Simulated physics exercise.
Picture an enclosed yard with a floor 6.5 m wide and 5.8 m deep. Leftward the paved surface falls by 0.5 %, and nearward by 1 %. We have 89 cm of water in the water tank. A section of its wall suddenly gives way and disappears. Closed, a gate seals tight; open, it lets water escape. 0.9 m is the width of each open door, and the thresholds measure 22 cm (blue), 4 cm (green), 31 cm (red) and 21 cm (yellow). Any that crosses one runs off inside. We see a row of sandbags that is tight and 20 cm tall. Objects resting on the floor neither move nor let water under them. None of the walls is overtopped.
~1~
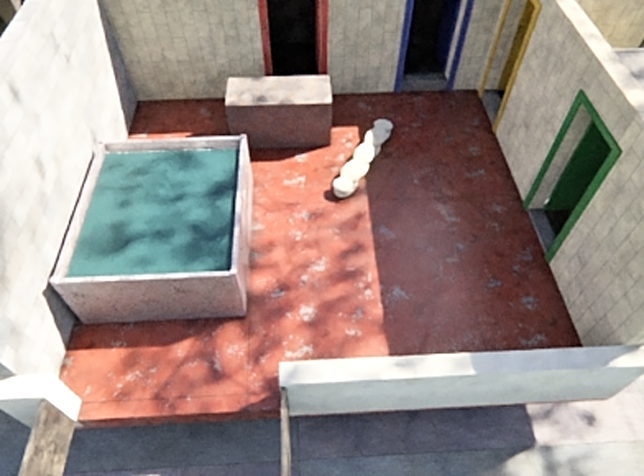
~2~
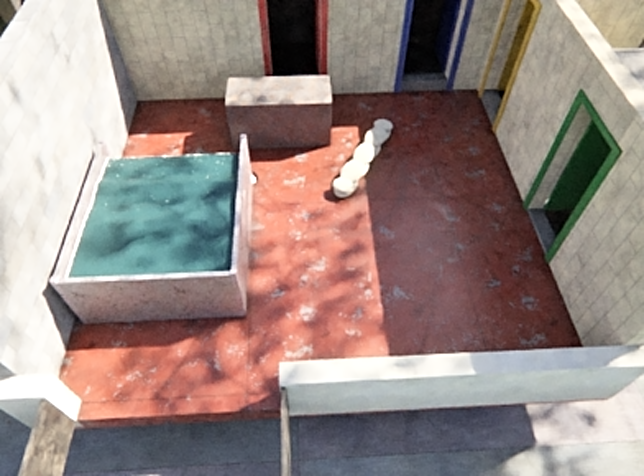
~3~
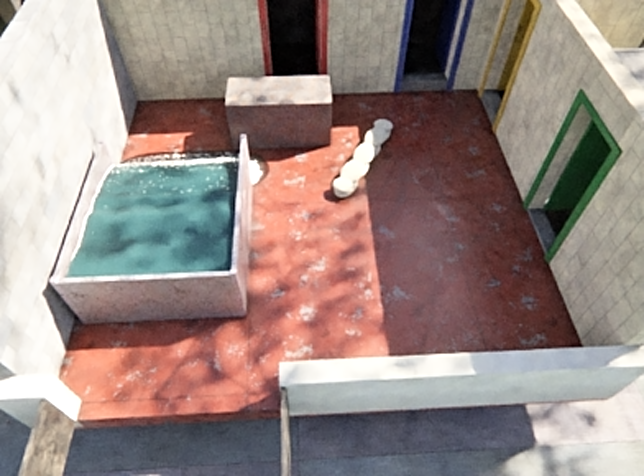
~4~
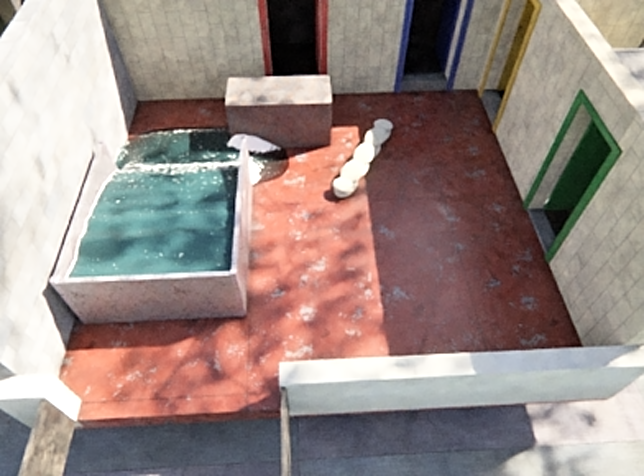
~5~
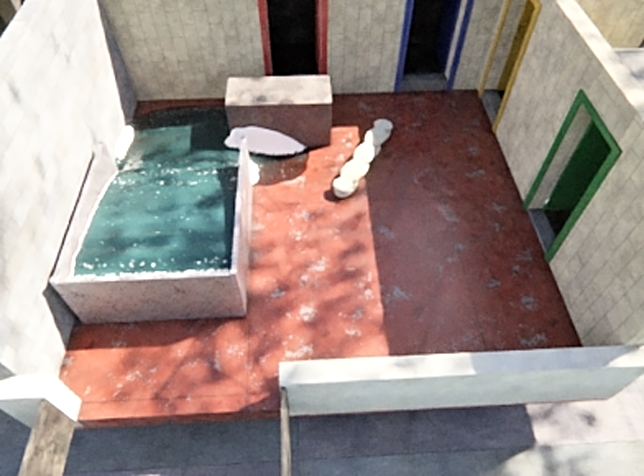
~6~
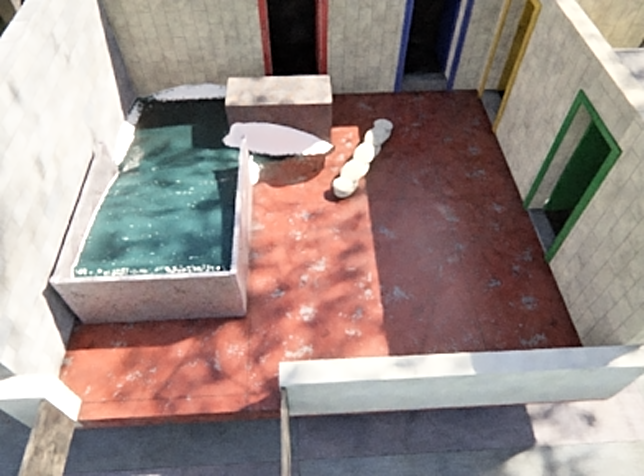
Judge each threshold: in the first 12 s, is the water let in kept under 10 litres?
The blue door never breaches the limit; the green door never breaches the limit; the red door never breaches the limit; the yellow door breaches the limit.
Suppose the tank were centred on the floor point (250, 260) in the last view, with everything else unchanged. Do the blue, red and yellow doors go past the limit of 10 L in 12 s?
Result - blue door does not exceed it, red door does not exceed it, yellow door exceeds it.
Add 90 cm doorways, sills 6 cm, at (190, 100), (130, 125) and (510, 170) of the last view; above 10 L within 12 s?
First doorway gets there, second gets there, third falls short.
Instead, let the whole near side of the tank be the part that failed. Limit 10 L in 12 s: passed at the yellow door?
Then the yellow door ends up within bounds.
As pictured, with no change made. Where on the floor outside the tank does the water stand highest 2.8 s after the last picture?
Pixel (467, 94), about.
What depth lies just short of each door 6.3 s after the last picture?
Blue 12 cm, green 5 cm, red 12 cm, yellow 15 cm.
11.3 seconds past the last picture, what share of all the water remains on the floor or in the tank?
About 82 percent of the water remains.
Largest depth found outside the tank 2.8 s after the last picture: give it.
Around 45 centimetres deep.
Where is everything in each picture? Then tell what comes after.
The water tank at (162, 204) is whole and still, 89 cm deep, in the first picture.
The front is at (255, 181), 1.1 m from the gap on the water tank's far side; 0.4 m2 of floor is under water; 89 cm left at the back of the water tank, in the second picture.
The front is at (263, 165), 1.3 m from the gap on the water tank's far side; 1.5 m2 of floor is under water; 89 cm left at the back of the water tank, in the third picture.
The front is at (280, 150), 1.7 m from the gap on the water tank's far side; 3.0 m2 of floor is under water; 88 cm left at the back of the water tank, in the fourth picture.
Water pours out on the water tank's far side and has run 2.1 m, to (133, 120); typically 14 cm deep outside, 80 cm at the water tank's back, in the fifth picture.
The front is at (138, 102), 2.6 m from the gap on the water tank's far side; 5.3 m2 of floor is under water; 75 cm left at the back of the water tank, in the sixth picture.
Then, 0.7 s after the last picture water covers 25 % of the floor and is deepest (70 cm) near (137, 105); blue door not reached, green door not reached, red door 8 cm at the sill, 0 L in, yellow door not reached.
Then, 1.5 s after the last picture water covers 40 % of the floor and is deepest (59 cm) near (231, 127); blue door 10 cm at the sill, 0 L in, green door not reached, red door 18 cm at the sill, 0 L in, yellow door not reached.
Then, 2.8 s after the last picture water covers 60 % of the floor and is deepest (45 cm) near (467, 94); blue door 13 cm at the sill, 1 L in, green door not reached, red door 18 cm at the sill, 0 L in, yellow door 39 cm at the sill, 61 L in.
Then, 6.3 s after the last picture water covers 95 % of the floor and is deepest (22 cm) near (238, 154); blue door 12 cm at the sill, 1 L in, green door 5 cm at the sill, 3 L in, red door 12 cm at the sill, 0 L in, yellow door 15 cm at the sill, 162 L in.
Then, 11.3 s after the last picture water covers 95 % of the floor and is deepest (14 cm) near (53, 400); blue door 9 cm at the sill, 1 L in, green door 4 cm at the sill, 5 L in, red door 8 cm at the sill, 0 L in, yellow door 11 cm at the sill, 162 L in.
